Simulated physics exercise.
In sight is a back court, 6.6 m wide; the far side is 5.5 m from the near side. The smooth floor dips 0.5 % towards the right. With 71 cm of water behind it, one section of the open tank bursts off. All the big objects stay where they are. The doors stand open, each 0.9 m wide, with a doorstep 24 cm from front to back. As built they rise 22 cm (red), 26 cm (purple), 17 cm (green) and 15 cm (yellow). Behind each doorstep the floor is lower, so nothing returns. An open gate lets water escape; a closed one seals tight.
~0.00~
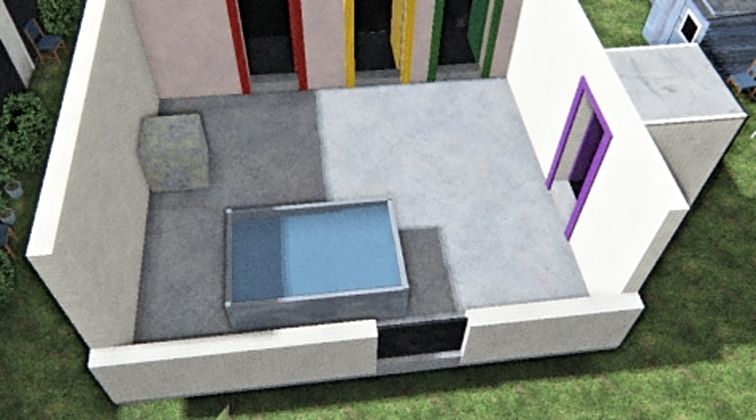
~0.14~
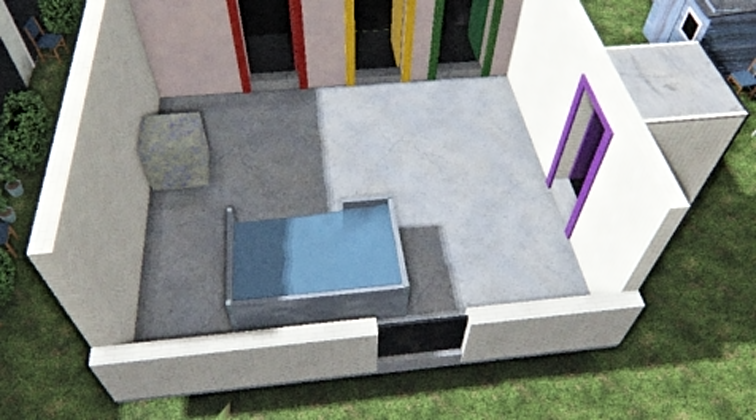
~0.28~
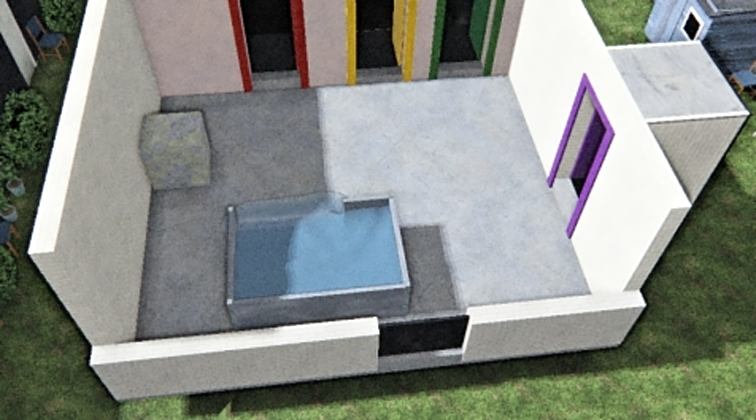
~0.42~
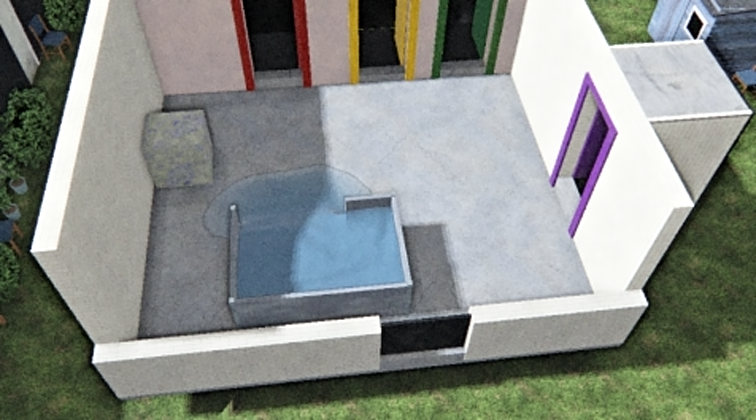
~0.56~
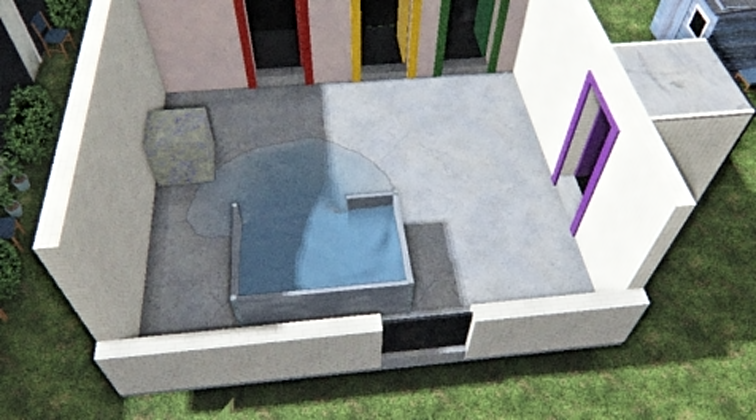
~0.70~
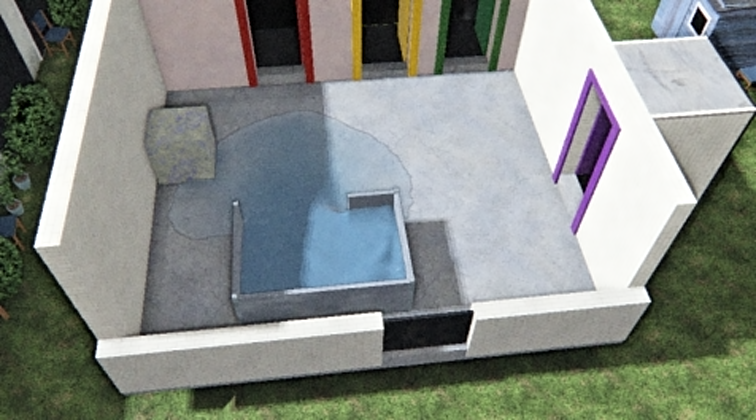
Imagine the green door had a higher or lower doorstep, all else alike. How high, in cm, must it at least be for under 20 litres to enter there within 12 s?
Close to 12 cm is just enough.
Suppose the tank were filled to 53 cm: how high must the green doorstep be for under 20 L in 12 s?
About 8.5 cm.
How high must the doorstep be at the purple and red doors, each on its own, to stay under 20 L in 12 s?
Roughly 6.0 cm at purple and 29 cm at red.
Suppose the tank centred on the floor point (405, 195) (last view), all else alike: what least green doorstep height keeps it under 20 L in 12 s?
About 10.0 cm.
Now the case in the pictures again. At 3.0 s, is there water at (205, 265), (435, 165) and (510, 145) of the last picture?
In that order: Under water, dry, not reached.
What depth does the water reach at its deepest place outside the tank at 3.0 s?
About 32 cm.
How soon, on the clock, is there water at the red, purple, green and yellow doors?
Red 0.9 s, purple 4.0 s, green 2.0 s, yellow 1.4 s.
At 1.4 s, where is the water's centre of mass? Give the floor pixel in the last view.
Near (303, 212).
After 1.4 s water covers 35 % of the floor, deepest (34 cm) near (227, 90); it has not reached the green door.
After 3.0 s water covers 55 % of the floor, deepest (32 cm) near (161, 151); 7 cm at the green door, 0 litres in over its 17 cm doorstep.
After 12.0 s water covers 100 % of the floor, deepest (15 cm) near (325, 347); 8 cm at the green door, 1 litre in over its 17 cm doorstep.
At the green door as built, the water arrived by 2.1 s and peaked near 17 cm at 7.2 s.
Run again over the same 12 s with other heights there, 38 litres in over 10 cm, 11 litres over 13.5 cm. The limit of 20 litres is kept from about 12 cm up.
